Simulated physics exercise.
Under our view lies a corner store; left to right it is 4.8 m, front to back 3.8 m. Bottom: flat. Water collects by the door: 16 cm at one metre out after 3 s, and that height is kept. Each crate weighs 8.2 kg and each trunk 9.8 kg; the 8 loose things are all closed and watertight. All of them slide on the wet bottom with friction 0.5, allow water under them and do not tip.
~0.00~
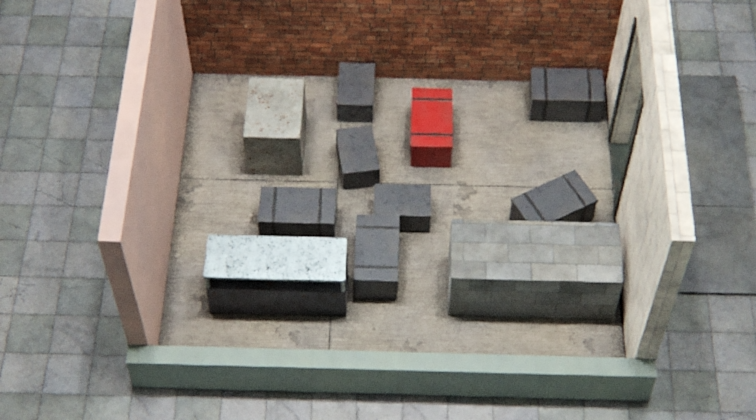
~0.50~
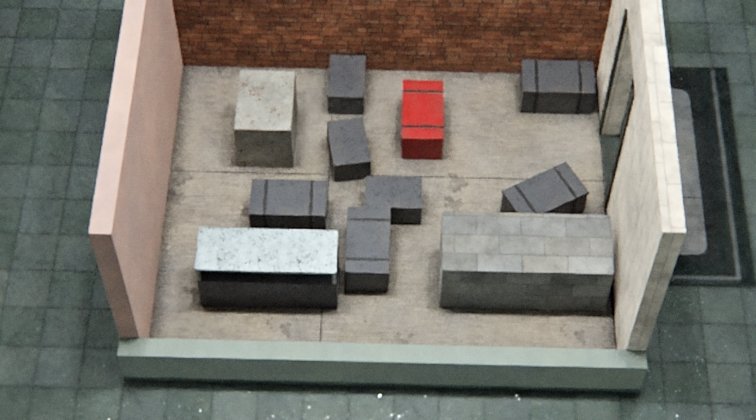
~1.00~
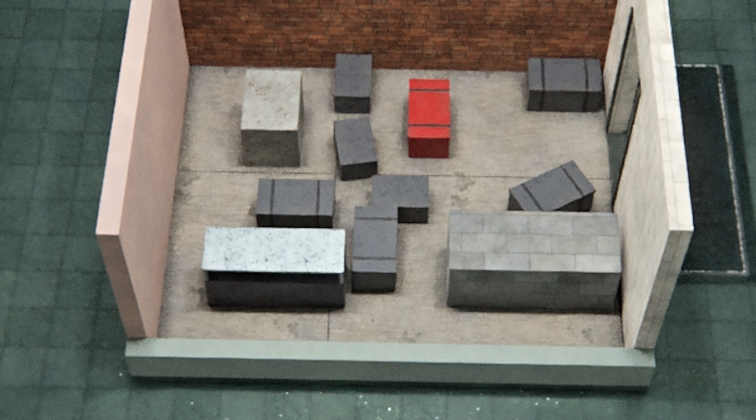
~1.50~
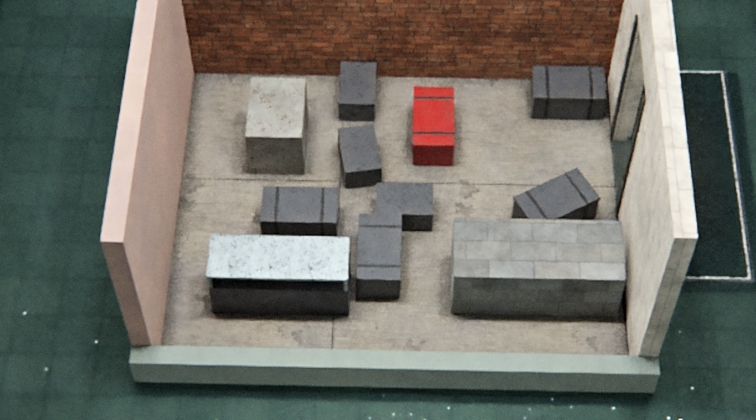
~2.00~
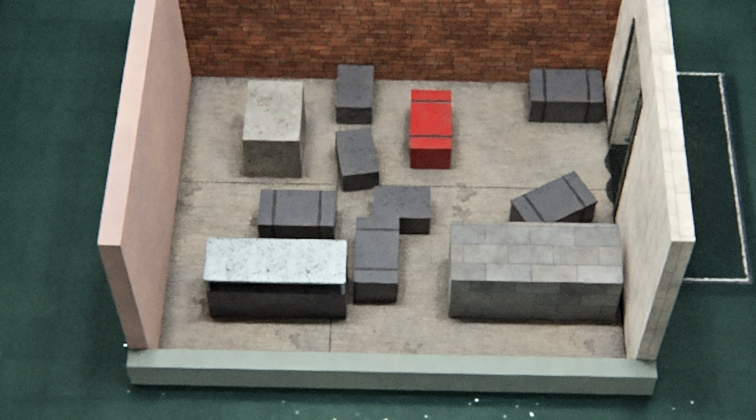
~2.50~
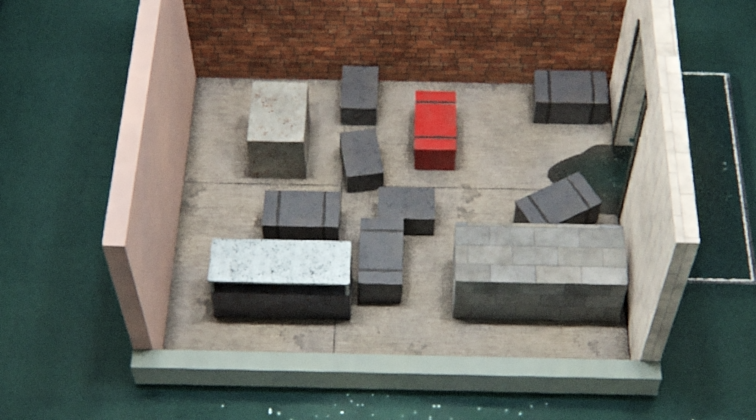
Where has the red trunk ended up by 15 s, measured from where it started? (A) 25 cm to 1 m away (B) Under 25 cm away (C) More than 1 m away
Answer: C.
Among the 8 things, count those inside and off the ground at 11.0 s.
Count: 7.
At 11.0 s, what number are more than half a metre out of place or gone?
By then 6.
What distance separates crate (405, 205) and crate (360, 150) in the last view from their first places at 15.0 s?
In that order: 140 cm, 120 cm.
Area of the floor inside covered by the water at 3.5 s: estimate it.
Roughly 2.5 m2 of it is wet.
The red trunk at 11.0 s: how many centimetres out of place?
It has shifted about 200 cm.
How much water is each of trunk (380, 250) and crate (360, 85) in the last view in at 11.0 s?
Some 5 cm at the first, some 7 cm at the second.
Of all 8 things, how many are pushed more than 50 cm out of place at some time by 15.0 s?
Count: 7.
After 3.5 s the red trunk is near (436, 120), 0.0 m from its start, aground; 0 afloat.
After 6.8 s the red trunk is near (360, 101), 0.9 m from its start, afloat; 4 afloat.
After 11.0 s the red trunk is near (271, 75), 1.9 m from its start, afloat; 7 afloat.
After 15.0 s the red trunk is near (227, 90), 2.3 m from its start, afloat; 8 afloat.
